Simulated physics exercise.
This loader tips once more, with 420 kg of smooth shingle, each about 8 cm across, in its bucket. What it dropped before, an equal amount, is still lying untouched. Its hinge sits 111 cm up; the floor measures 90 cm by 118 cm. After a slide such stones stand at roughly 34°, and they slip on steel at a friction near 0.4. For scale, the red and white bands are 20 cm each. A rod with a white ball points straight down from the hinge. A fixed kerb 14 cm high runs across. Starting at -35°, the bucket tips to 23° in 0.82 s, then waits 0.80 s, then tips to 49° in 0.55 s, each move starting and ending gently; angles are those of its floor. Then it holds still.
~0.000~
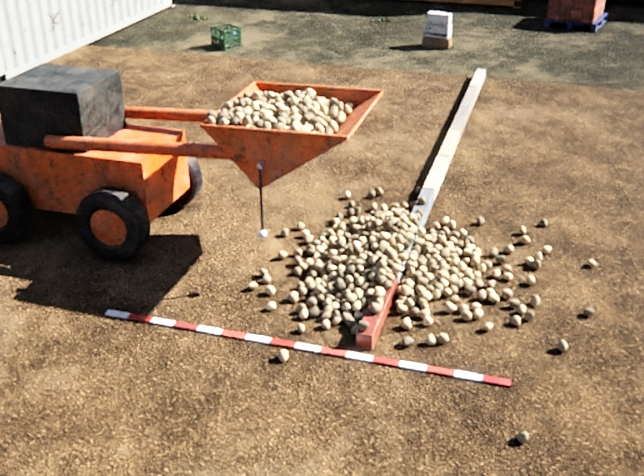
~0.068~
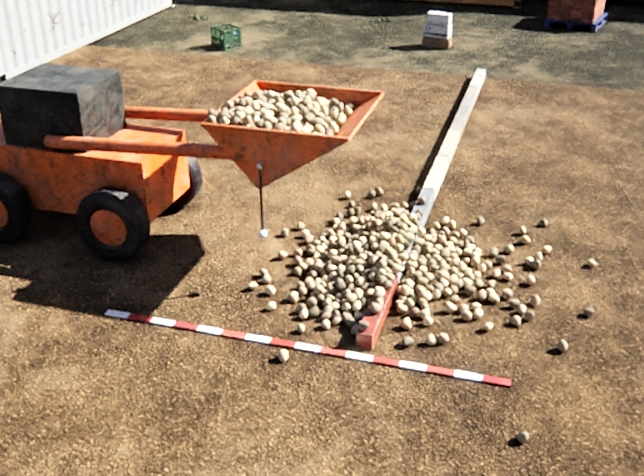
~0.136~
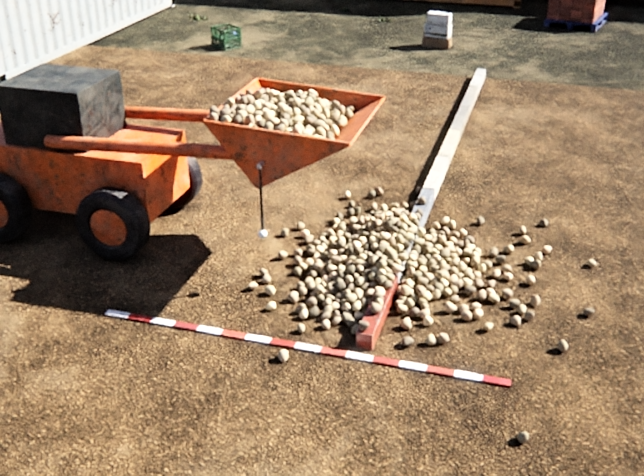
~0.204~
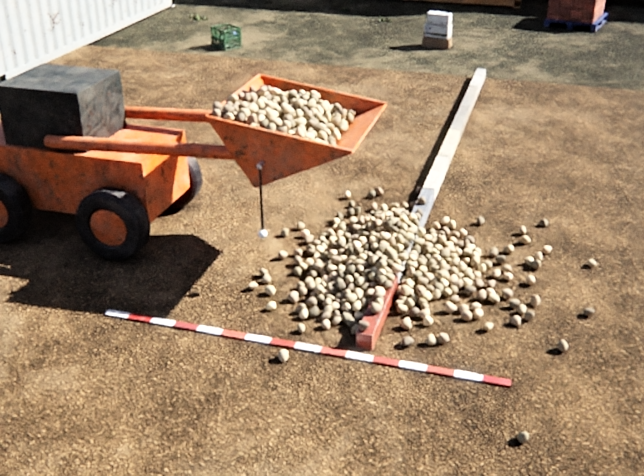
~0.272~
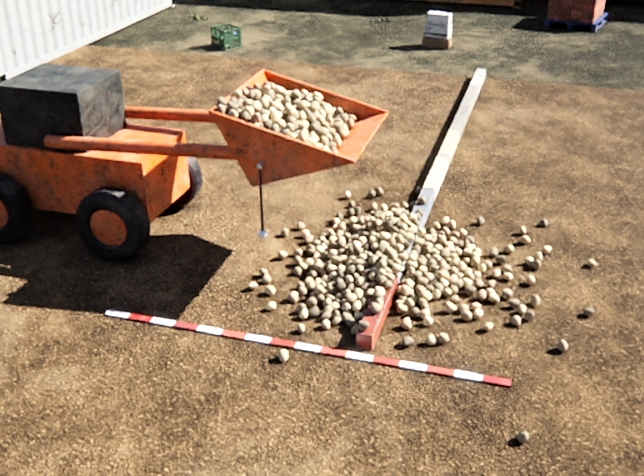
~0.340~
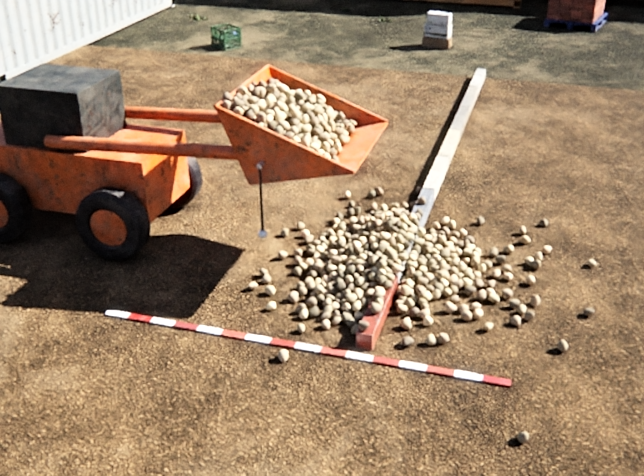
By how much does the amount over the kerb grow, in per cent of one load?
Some 56 per cent is added.
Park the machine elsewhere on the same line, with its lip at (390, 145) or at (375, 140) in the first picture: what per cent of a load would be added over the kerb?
Near 90 per cent from the first place, 80 from the second.
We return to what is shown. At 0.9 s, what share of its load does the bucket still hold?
Roughly 95 per cent is still inside.
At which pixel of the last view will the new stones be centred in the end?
Around (412, 254).
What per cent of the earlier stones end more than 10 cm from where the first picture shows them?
About 15 per cent.
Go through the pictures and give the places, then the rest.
Lip at (348, 138), floor tilted -35°, highest stones at (277, 100). The earlier load is highest near (385, 240), 25 cm above ground level, 72 % on this side of the kerb, 28 % over the kerb, in the first picture.
Lip at (349, 140), floor tilted -34°, highest stones at (273, 99); the stones move at 0.1 m/s on average, in the second picture.
Lip at (350, 145), floor tilted -31°, highest stones at (267, 98); the stones move at 0.2 m/s on average, in the third picture.
Lip at (352, 152), floor tilted -26°, highest stones at (262, 95); the stones move at 0.3 m/s on average, in the fourth picture.
Lip at (354, 162), floor tilted -20°, highest stones at (263, 91); the stones move at 0.4 m/s on average, in the fifth picture.
Lip at (354, 173), floor tilted -13°, highest stones at (263, 88); the stones move at 0.4 m/s on average, in the sixth picture.
After 0.6 s the floor is at 14°; in per cent of one load, 100 in the bucket, 72 on this side of the kerb, 28 over the kerb; the foremost stones are at (554, 291).
After 0.9 s the floor is at 23°; in per cent of one load, 93 in the bucket, 79 on this side of the kerb, 28 over the kerb; the foremost stones are at (554, 291).
After 2.6 s the floor is at 49°; in per cent of one load, 0 in the bucket, 117 on this side of the kerb, 83 over the kerb; the foremost stones are at (566, 290).
After 5.3 s the floor is at 49°; in per cent of one load, 0 in the bucket, 117 on this side of the kerb, 83 over the kerb; the foremost stones are at (566, 290). Net gain over the kerb, 56.
